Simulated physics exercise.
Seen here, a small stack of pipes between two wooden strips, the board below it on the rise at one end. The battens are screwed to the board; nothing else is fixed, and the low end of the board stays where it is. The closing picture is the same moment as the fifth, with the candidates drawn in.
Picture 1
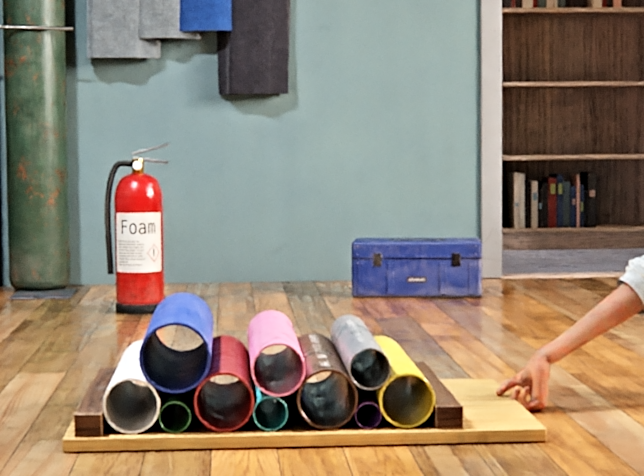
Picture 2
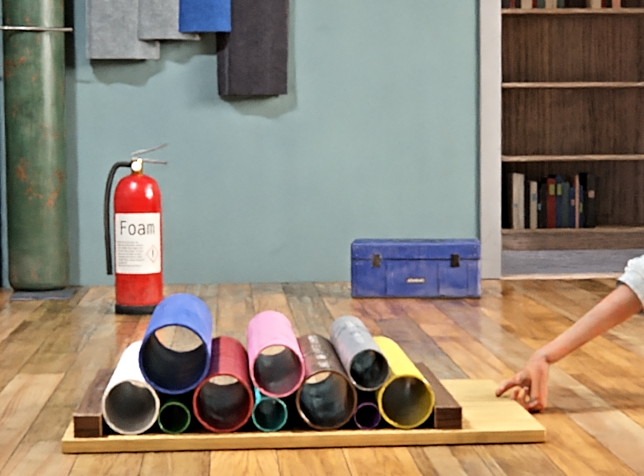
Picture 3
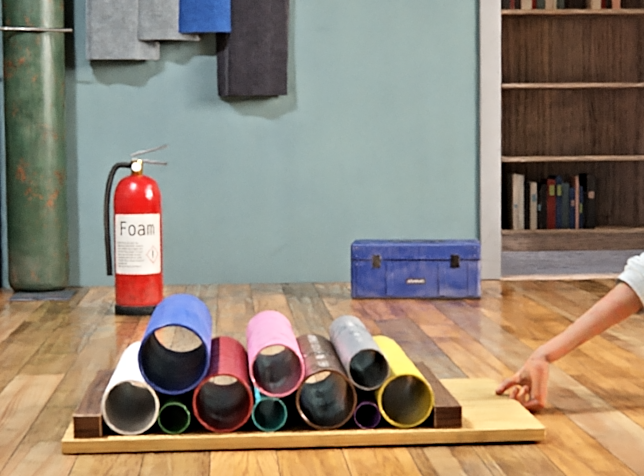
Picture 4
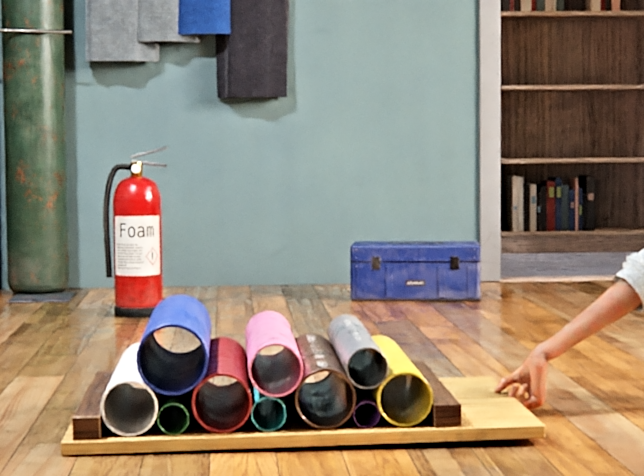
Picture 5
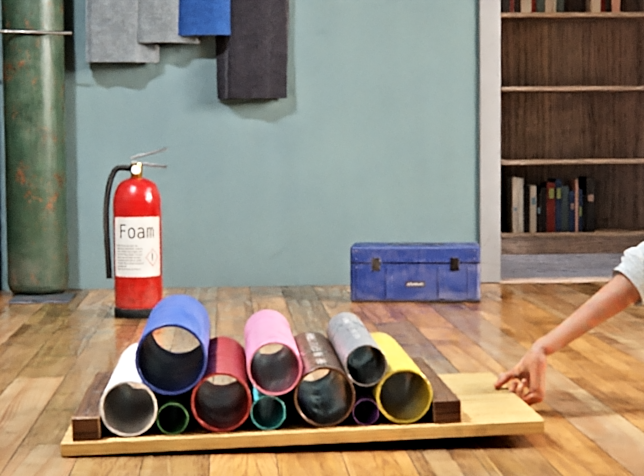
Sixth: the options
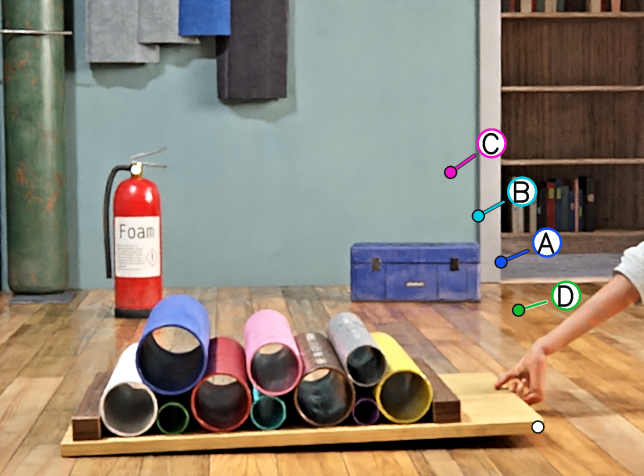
A hand at the right slightly raises one end of a board holding stacked colourful pipes.
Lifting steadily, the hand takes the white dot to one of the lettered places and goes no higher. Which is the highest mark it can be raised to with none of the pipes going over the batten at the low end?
Mark C is as high as it can go.
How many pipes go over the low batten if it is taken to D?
At D the number is none.
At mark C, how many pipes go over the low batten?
With C, none.
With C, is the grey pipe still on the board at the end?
Yes.
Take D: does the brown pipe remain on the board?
The brown pipe: Yes.
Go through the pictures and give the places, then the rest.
The first frame shows turquoise pipe (271, 413); brown pipe (327, 399).
The second frame shows yellow pipe (406, 401).
The third frame shows board (299, 402); brown pipe (326, 399); red pipe (223, 403).
The fourth frame shows board (298, 402); white pipe (129, 408); red pipe (222, 403); green pipe (173, 419).
The fifth frame shows board (298, 400); white pipe (128, 408); green pipe (172, 419).
On the marked copy, A at (501, 262); B at (478, 216); C at (451, 173); D at (519, 310); the white dot at (538, 427).
Taking C. A third of the way, board at 19°.
Two thirds of the way, board at 35°.
When it is over, board at 35°, none over the low batten.
As for the rest, A none over the low batten; B none over the low batten; D none over the low batten.
